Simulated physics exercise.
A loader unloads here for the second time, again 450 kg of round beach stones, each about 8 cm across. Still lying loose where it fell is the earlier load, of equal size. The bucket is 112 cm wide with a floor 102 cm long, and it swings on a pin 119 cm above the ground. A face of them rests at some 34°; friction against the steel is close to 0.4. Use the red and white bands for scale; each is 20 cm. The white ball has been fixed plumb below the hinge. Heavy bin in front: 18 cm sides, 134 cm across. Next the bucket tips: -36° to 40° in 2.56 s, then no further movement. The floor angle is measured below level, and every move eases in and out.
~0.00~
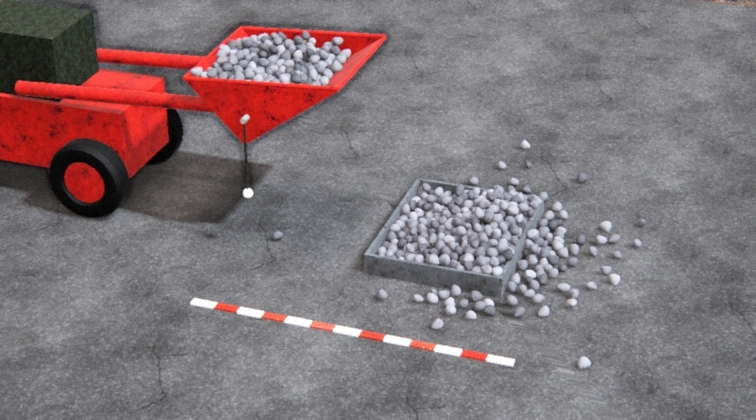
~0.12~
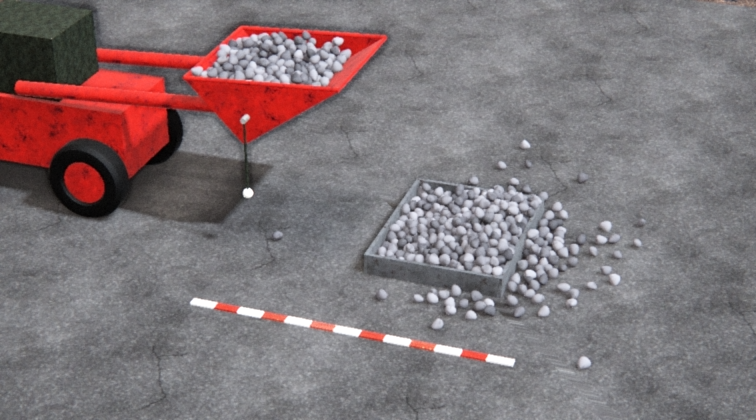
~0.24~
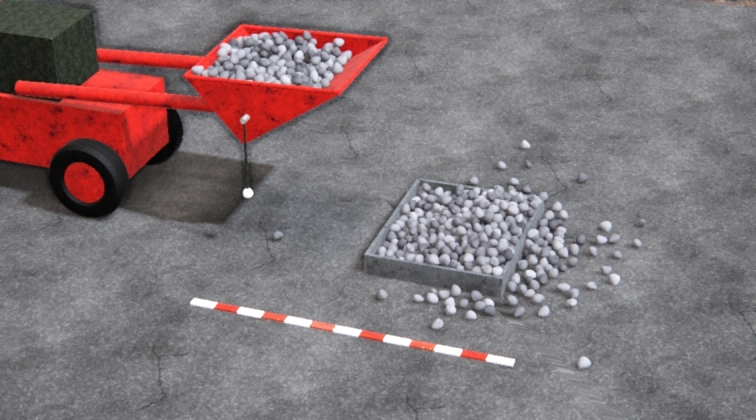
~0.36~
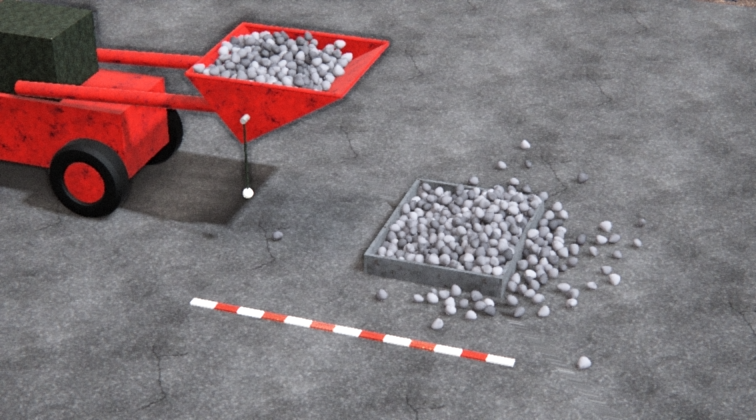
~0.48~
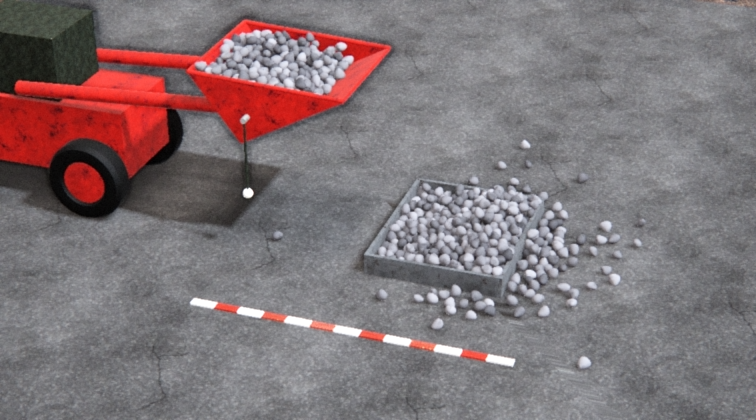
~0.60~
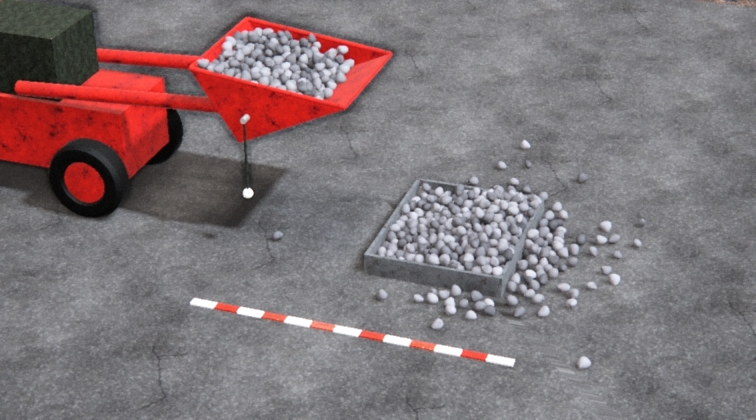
At the start, a red loader at the left holds a raised bucket of rounded grey stones, while more stones lie in and around a shallow tray near a red-and-white striped pole. The bucket then slowly levels slightly, its front lip lowering as the stones shift a little inside it.
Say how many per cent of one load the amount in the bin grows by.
It grows by about 25 %.
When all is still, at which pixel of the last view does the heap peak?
Look near (418, 206).
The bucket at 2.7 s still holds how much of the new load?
Around 5 in a hundred.
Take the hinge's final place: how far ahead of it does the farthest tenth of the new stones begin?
About 130 cm.
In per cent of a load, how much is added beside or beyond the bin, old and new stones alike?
I'd estimate some 5 per cent.
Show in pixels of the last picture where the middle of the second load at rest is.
Their centre rests close to (377, 219).
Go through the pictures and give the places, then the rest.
In the first picture, lip at (338, 89), floor tilted -36°, highest stones at (281, 45). The earlier load is highest near (489, 213), 31 cm above ground level, 82 % in the bin, 18 % beside or beyond the bin.
In the second picture, lip at (339, 90), floor tilted -36°, highest stones at (281, 45); the stones move at 0.0 m/s on average.
In the third picture, lip at (340, 93), floor tilted -34°, highest stones at (274, 42); the stones move at 0.1 m/s on average.
In the fourth picture, the bucket is at -32°, its lip at (341, 96); the top of the load is at (261, 43); the stones move at 0.1 m/s on average.
In the fifth picture, lip at (343, 102), floor tilted -29°, highest stones at (257, 41); the stones move at 0.1 m/s on average.
In the sixth picture, the bucket is at -25°, its lip at (345, 108); the top of the load is at (256, 39); the stones move at 0.1 m/s on average.
After 1.9 s the floor is at 28°; in per cent of one load, 89 in the bucket, 11 short of the bin, 82 in the bin, 18 beside or beyond the bin; the foremost stones are at (614, 268).
After 2.7 s the floor is at 40°; in per cent of one load, 6 in the bucket, 70 short of the bin, 104 in the bin, 20 beside or beyond the bin; the foremost stones are at (614, 268).
After 3.0 s the floor is at 40°; in per cent of one load, 0 in the bucket, 72 short of the bin, 107 in the bin, 21 beside or beyond the bin; the foremost stones are at (614, 268).
After 5.7 s the floor is at 40°; in per cent of one load, 0 in the bucket, 71 short of the bin, 107 in the bin, 22 beside or beyond the bin; the foremost stones are at (614, 268). Net gain in the bin, 25.
